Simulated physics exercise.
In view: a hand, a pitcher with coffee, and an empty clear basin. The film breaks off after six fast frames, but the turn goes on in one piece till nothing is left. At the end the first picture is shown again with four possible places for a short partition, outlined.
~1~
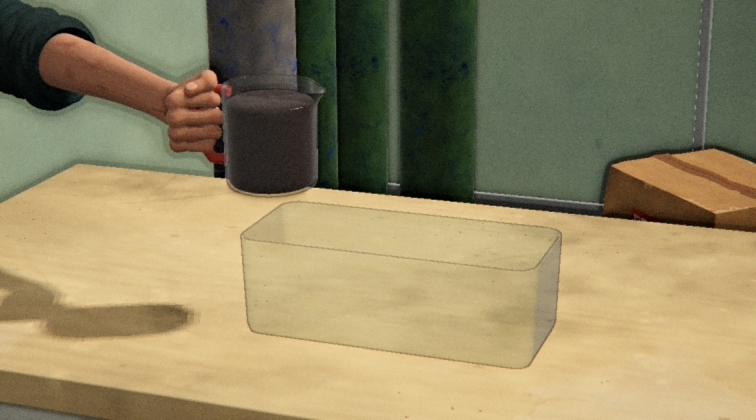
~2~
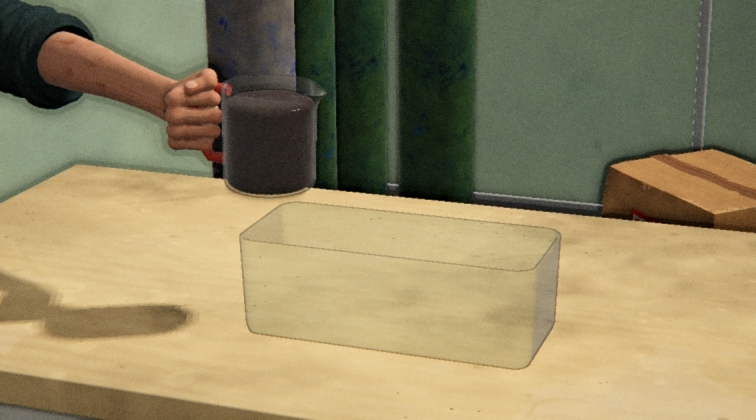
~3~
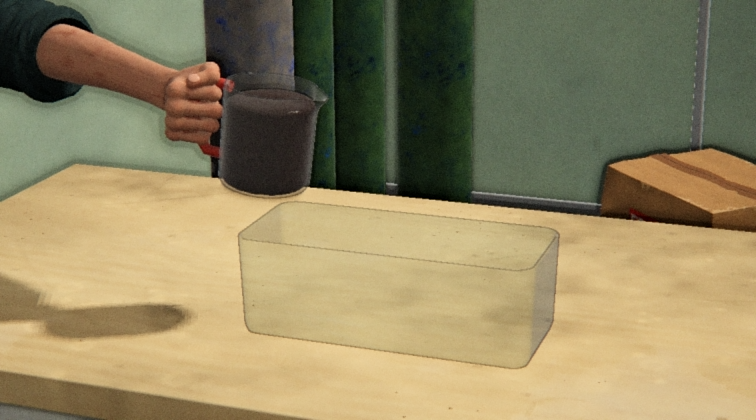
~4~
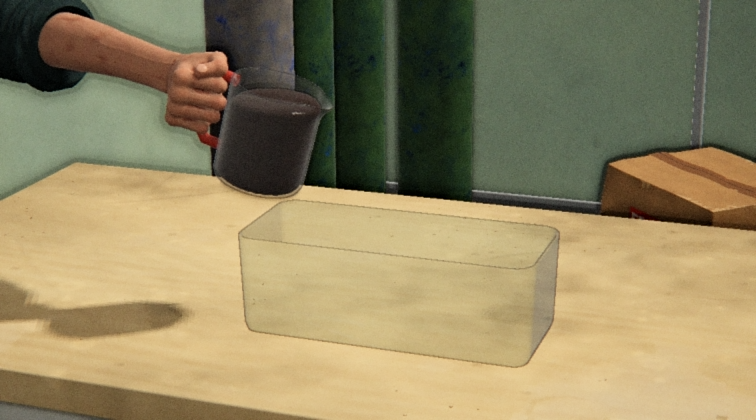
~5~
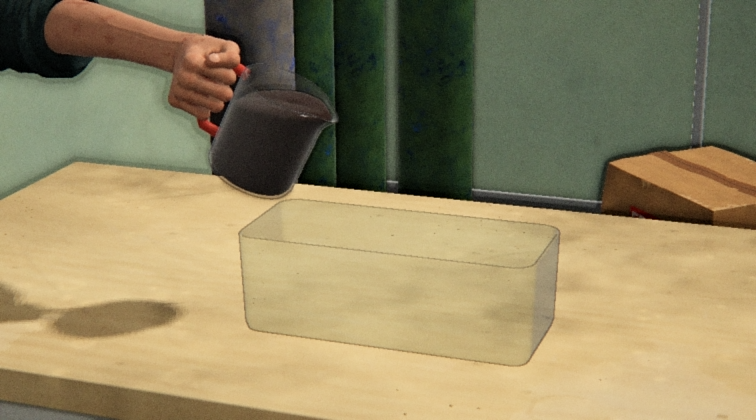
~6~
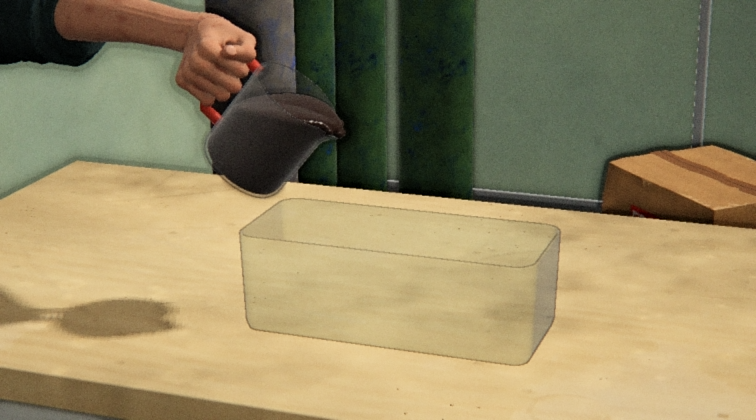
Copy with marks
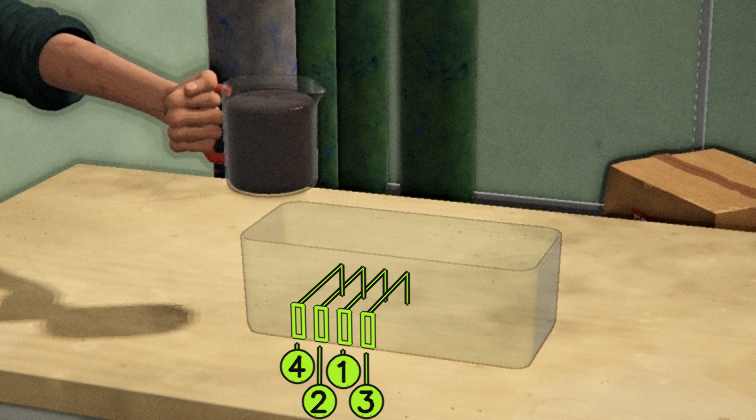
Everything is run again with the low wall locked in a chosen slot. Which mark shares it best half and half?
Go for 1.
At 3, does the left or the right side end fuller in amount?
The left one.
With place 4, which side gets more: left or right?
The right one.
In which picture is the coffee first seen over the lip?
Picture 6.
On the marked copy, 1 at (342, 350); 2 at (319, 347); 3 at (366, 354); 4 at (297, 344).
If 1 is chosen, about 45 % ends left of the wall and 54 % right of it.
If 2 is chosen, about 11 % ends left of the wall and 88 % right of it.
If 3 is chosen, about 73 % ends left of the wall and 22 % right of it; 5 % is lost outside.
If 4 is chosen, about 5 % ends left of the wall and 94 % right of it.
